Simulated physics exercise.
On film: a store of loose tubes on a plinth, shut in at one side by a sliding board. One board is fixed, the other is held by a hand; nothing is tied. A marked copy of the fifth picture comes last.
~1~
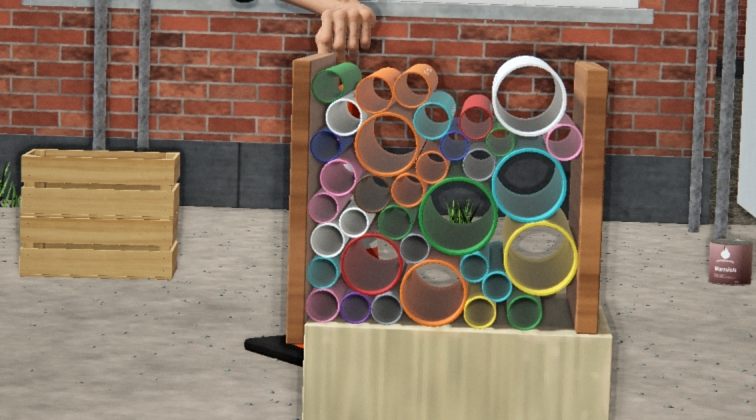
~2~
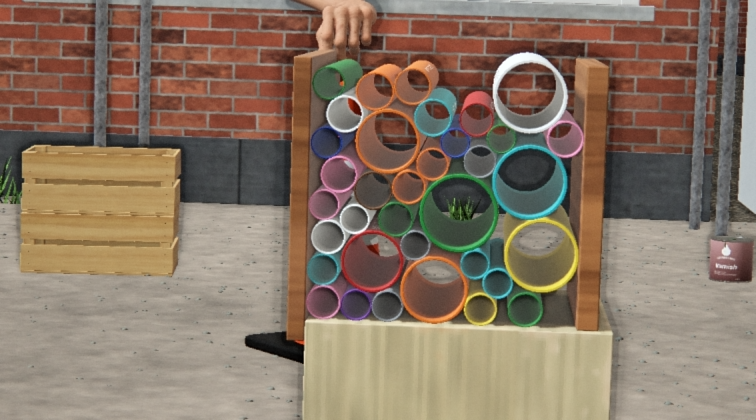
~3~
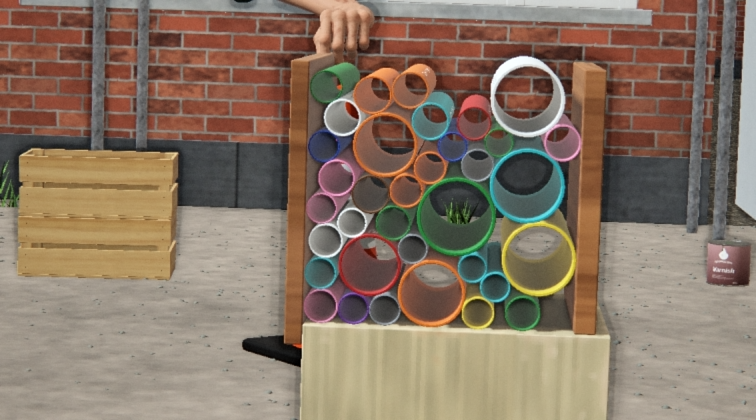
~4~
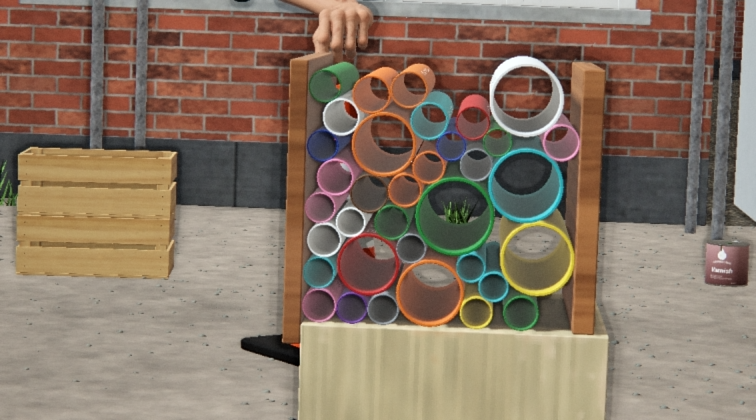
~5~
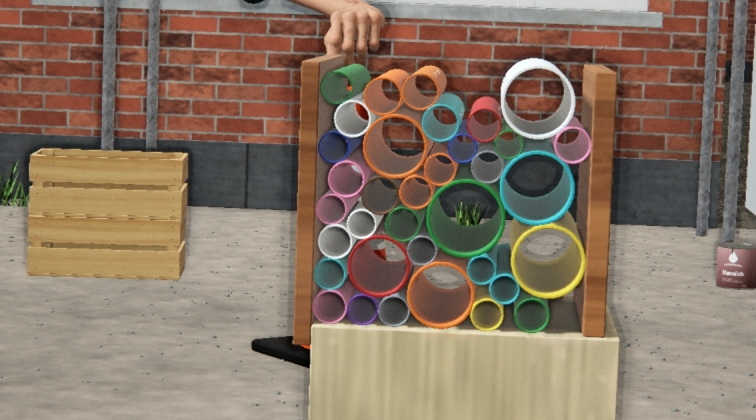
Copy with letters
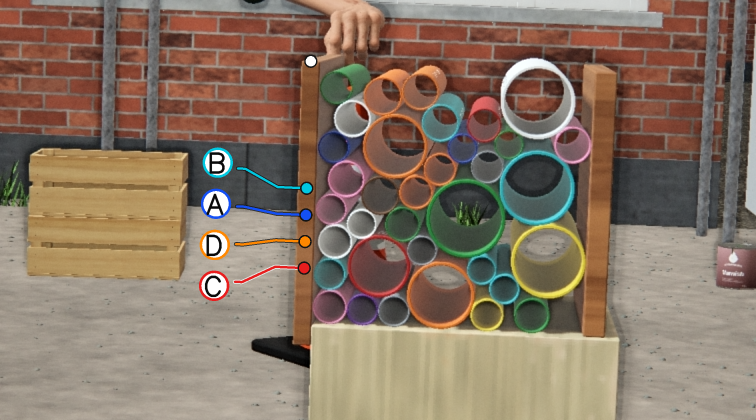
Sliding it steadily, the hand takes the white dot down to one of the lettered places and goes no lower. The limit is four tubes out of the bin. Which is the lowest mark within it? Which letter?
Stop at A.
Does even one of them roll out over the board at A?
At A: Yes.
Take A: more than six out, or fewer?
Fewer than six.
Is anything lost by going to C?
Yes.
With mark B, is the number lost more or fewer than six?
At B, fewer than six.
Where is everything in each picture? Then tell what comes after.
A pink tube (324, 208); a turquoise tube (529, 186); a grey tube (479, 165), in the first frame.
A grey tube (480, 162); a pink tube (566, 140), in the second frame.
Side board (313, 187); a pink tube (321, 305), in the third frame.
A green tube (521, 313); a grey tube (411, 249), in the fourth frame.
A pink tube (332, 209); a turquoise tube (537, 188); a grey tube (487, 167), in the fifth frame.
On the marked copy, A at (306, 215); B at (307, 189); C at (304, 268); D at (305, 242); the white dot at (311, 61).
Following A. Soon after the start, top of the board (319, 130).
Later, top of the board (316, 206).
In the end, top of the board (316, 214), four out over the board.
As for the rest, B four out over the board; C more than four out over the board; D more than four out over the board.
